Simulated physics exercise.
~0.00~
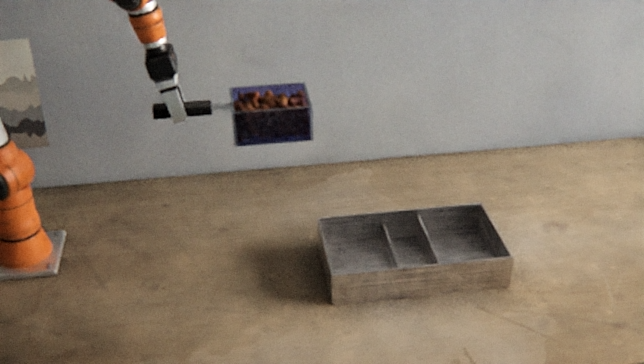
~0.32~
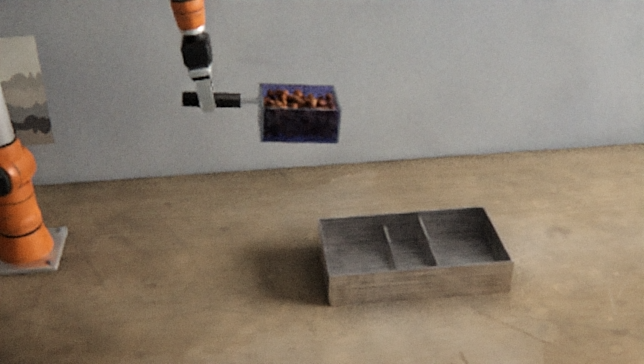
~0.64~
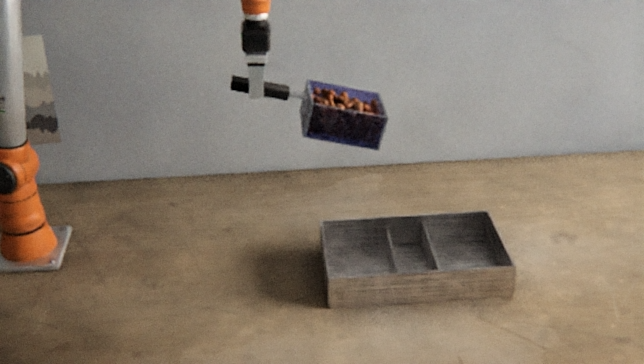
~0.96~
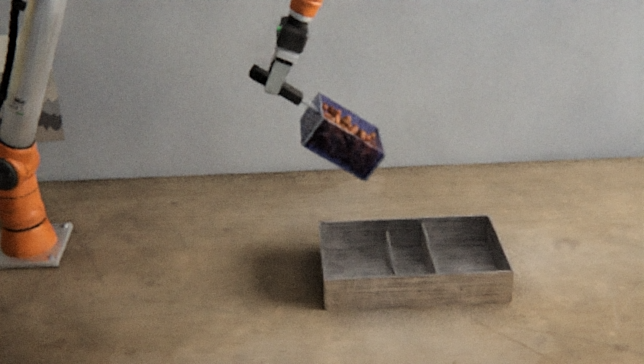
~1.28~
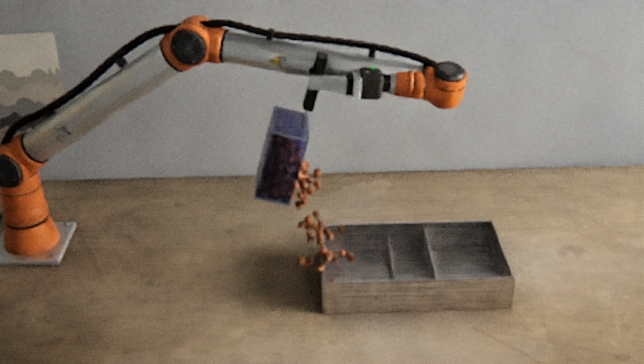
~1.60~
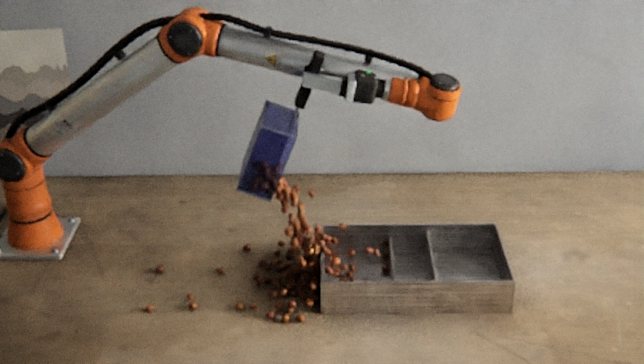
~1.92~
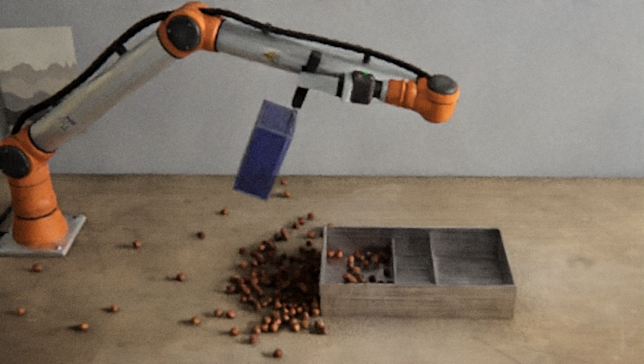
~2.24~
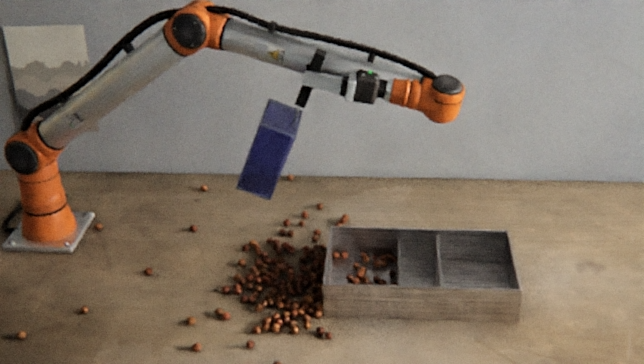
An orange and grey robot arm holds a dark blue box of brown hazelnuts in front of a plain grey wall, seen slightly from above. On the brown tabletop to the right sits an open grey crate split into three parts. The arm carries the box to the right, then tips it steeply forward so that the nuts begin to spill. They pour down around the crate's left end, most piling up on the table beside it while others scatter leftward. At the end the tilted box hangs still and empty, with a smaller share of nuts in the crate's left part.
